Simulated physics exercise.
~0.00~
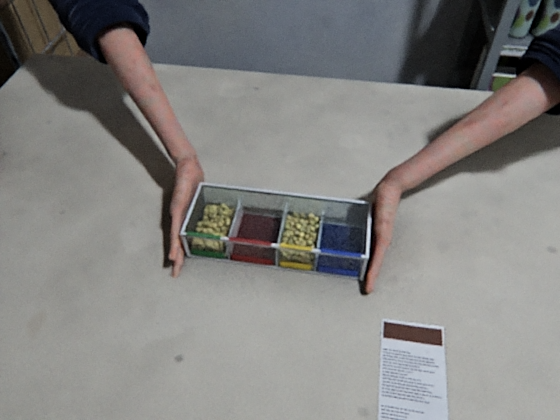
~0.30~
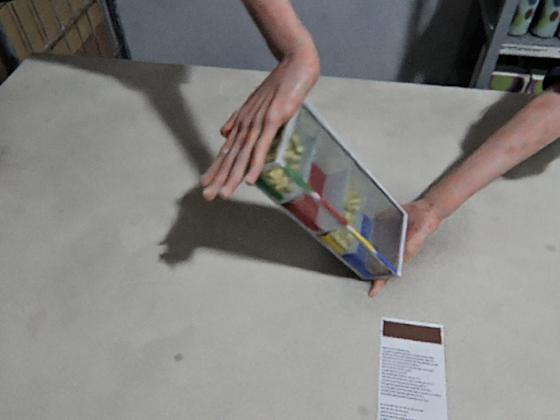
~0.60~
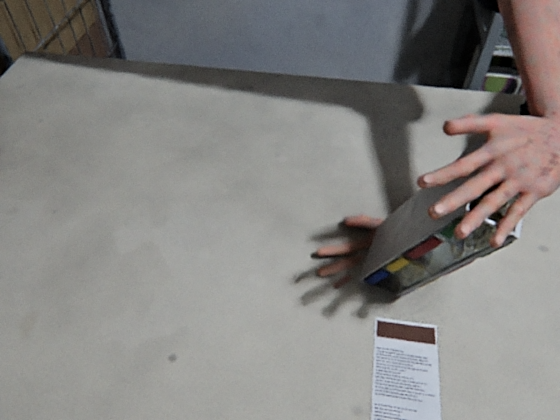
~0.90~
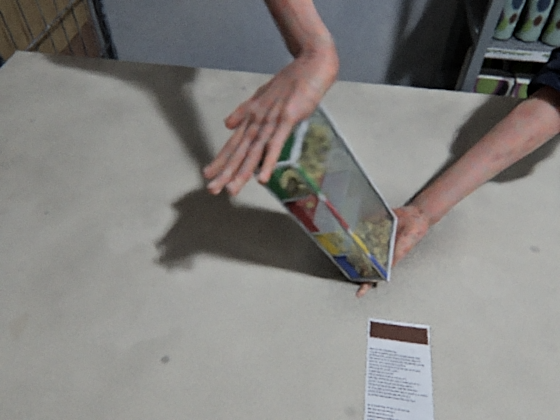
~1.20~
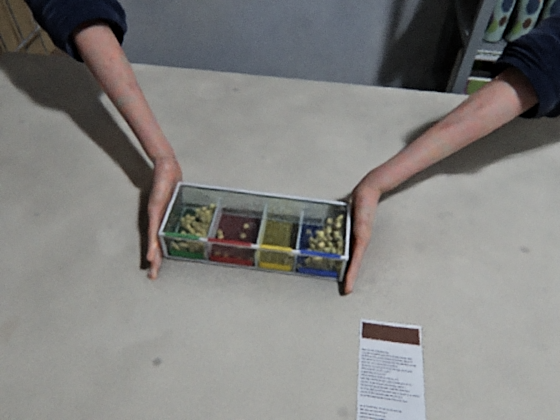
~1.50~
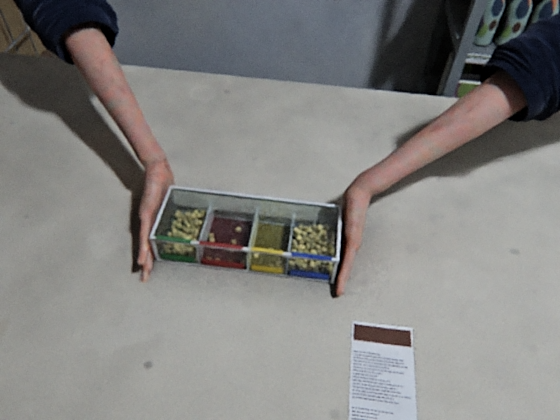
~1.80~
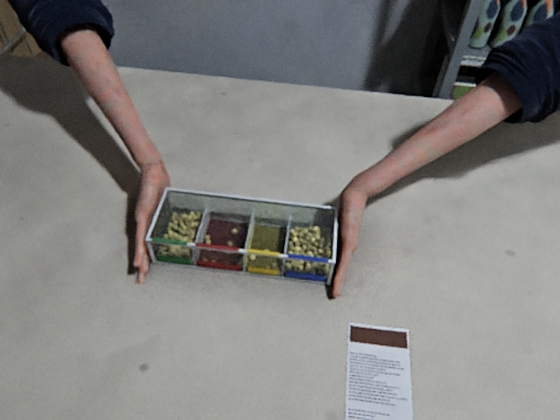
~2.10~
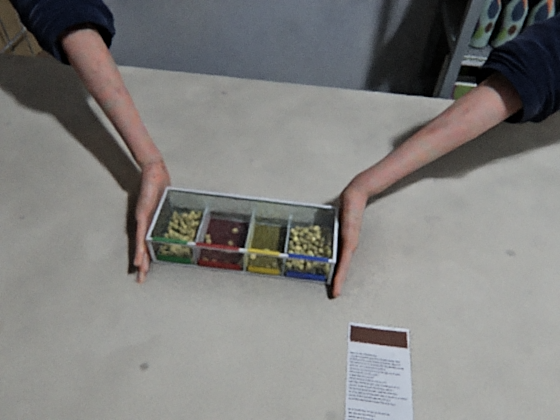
To begin with, two hands hold a clear-lidded box flat on a pale table, near a printed card, with pale beans heaped mainly in its green and yellow sections. The hands lift the left end and tip the box steeply up to the right, sending beans sliding. They carry it past upright until it leans over to the right, then swing it back the way it came. The box comes down flat on the table between both hands. It rests still, with most beans in the blue and green sections and only a few in the red and yellow.
